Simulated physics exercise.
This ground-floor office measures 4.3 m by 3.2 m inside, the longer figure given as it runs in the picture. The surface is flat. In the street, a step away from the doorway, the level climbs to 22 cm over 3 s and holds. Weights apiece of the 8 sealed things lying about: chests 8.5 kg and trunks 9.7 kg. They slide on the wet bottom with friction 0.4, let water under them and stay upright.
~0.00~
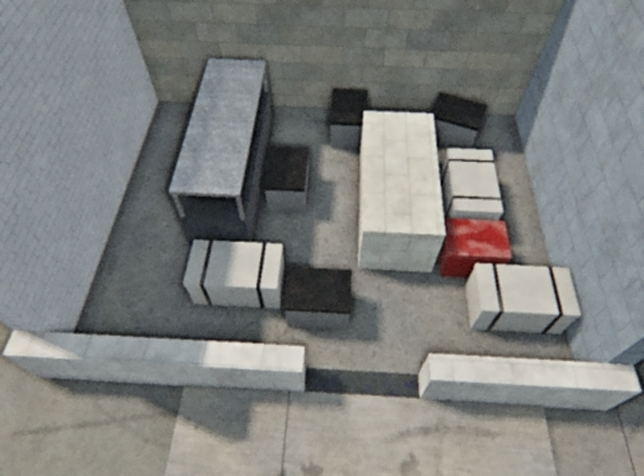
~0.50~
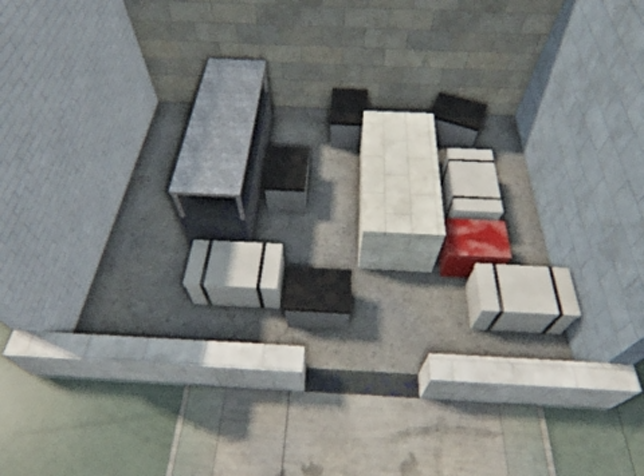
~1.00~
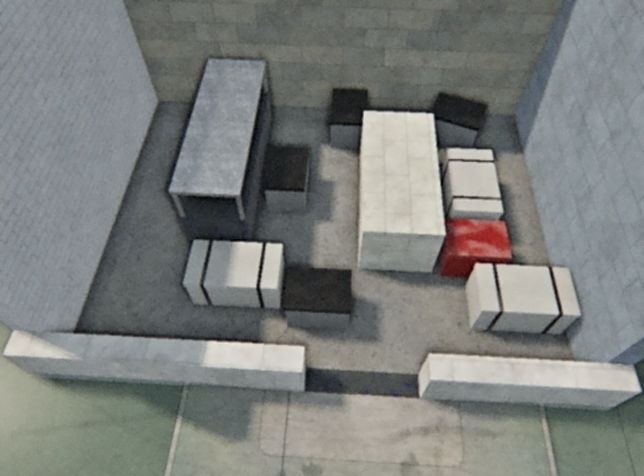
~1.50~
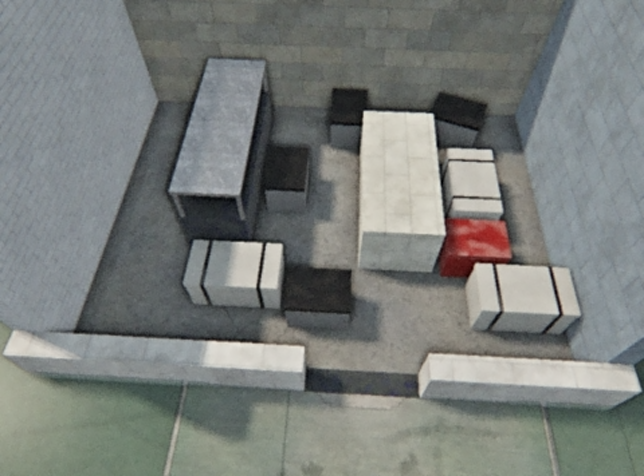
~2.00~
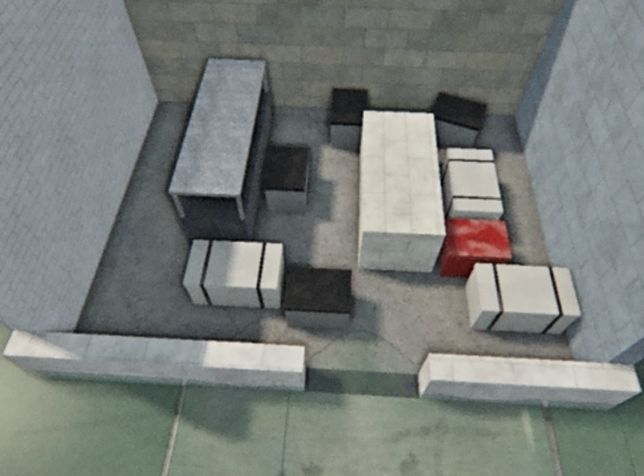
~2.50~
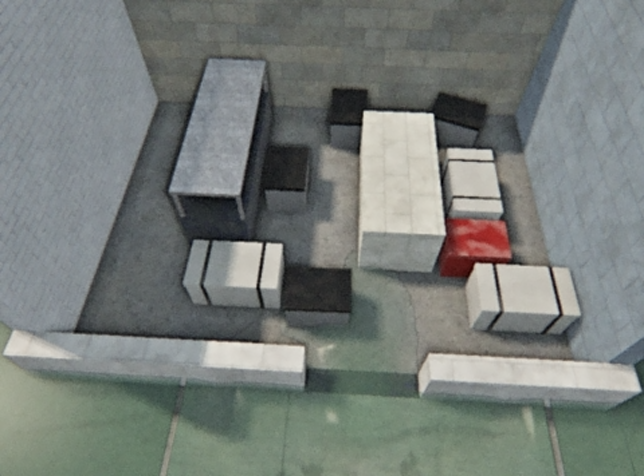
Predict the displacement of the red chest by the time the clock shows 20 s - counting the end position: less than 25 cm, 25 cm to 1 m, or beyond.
The red chest slides a little.
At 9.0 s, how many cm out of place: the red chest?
Roughly 100 cm by then.
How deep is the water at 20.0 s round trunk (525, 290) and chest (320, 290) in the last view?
Roughly 17 and 20 cm.
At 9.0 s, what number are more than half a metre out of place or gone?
By then 5.
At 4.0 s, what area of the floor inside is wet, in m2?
About 5.0 m2.
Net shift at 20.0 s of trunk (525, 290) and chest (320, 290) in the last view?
In turn: 250 cm, 140 cm.
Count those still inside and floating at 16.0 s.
8 of them.
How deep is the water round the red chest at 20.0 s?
About 20 cm.
After 4.0 s the red chest is near (496, 224), 0.2 m from its start, aground; 0 afloat.
After 9.0 s the red chest is near (529, 161), 1.1 m from its start, afloat; 8 afloat.
After 16.0 s the red chest is near (540, 239), 0.5 m from its start, afloat; 8 afloat.
After 20.0 s the red chest is near (551, 252), 0.6 m from its start, afloat; 8 afloat.
